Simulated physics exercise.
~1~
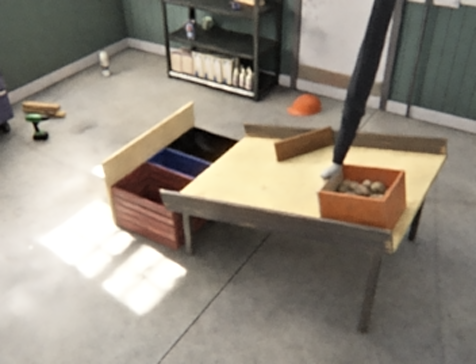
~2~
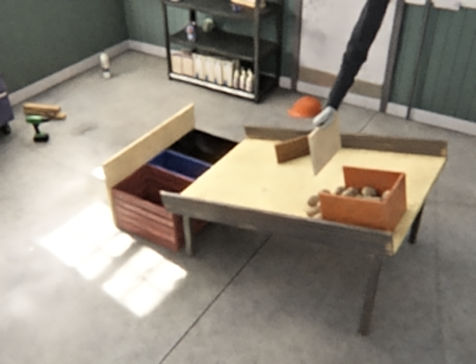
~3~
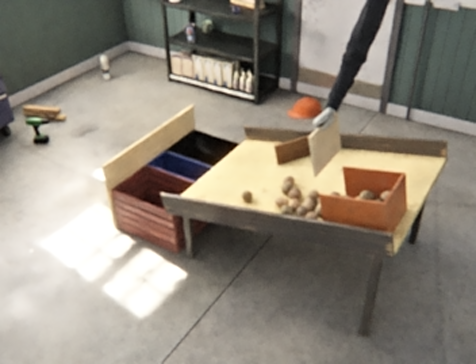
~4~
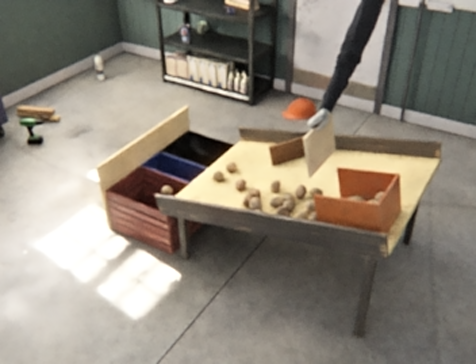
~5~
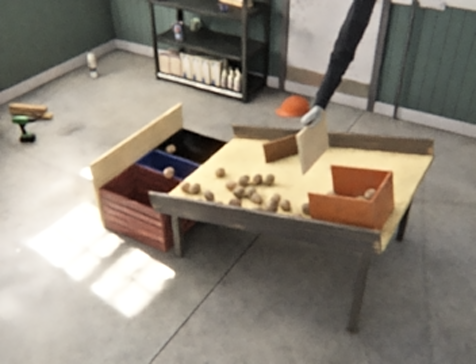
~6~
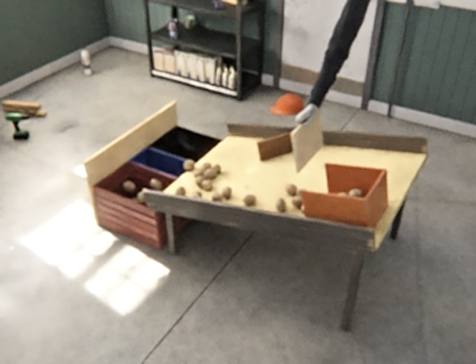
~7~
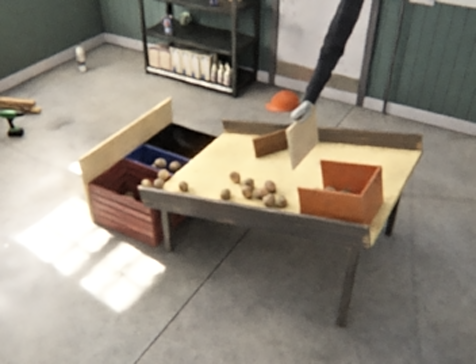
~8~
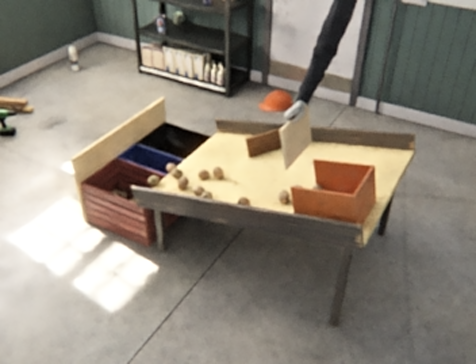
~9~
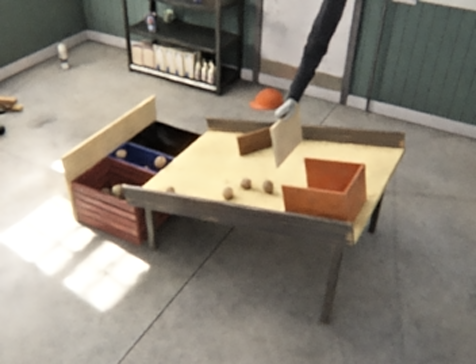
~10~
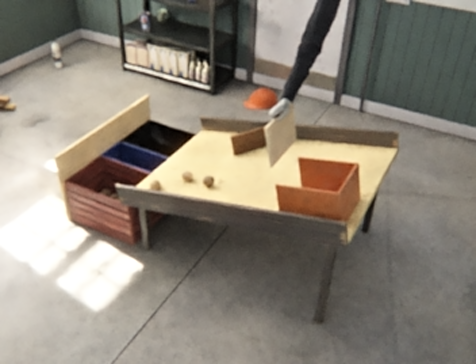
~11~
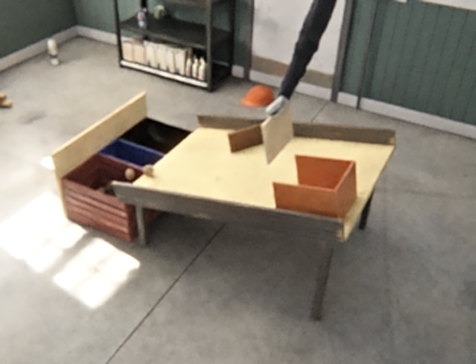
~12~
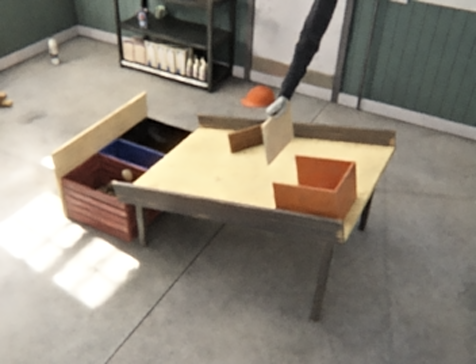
A gloved hand lifts a small gate from an orange pen on a pale, sloping table, seen from above in a workshop with green walls and a concrete floor. Red, blue and black containers line the table's lower left end, with a board standing behind them. Brown potatoes spill out and roll left down the slope while the hand holds the gate clear beside an angled board. They drop over the edge, many into the near red tote and others farther back. The stream thins to a few stragglers, and finally the tabletop lies bare, the gate still held up.
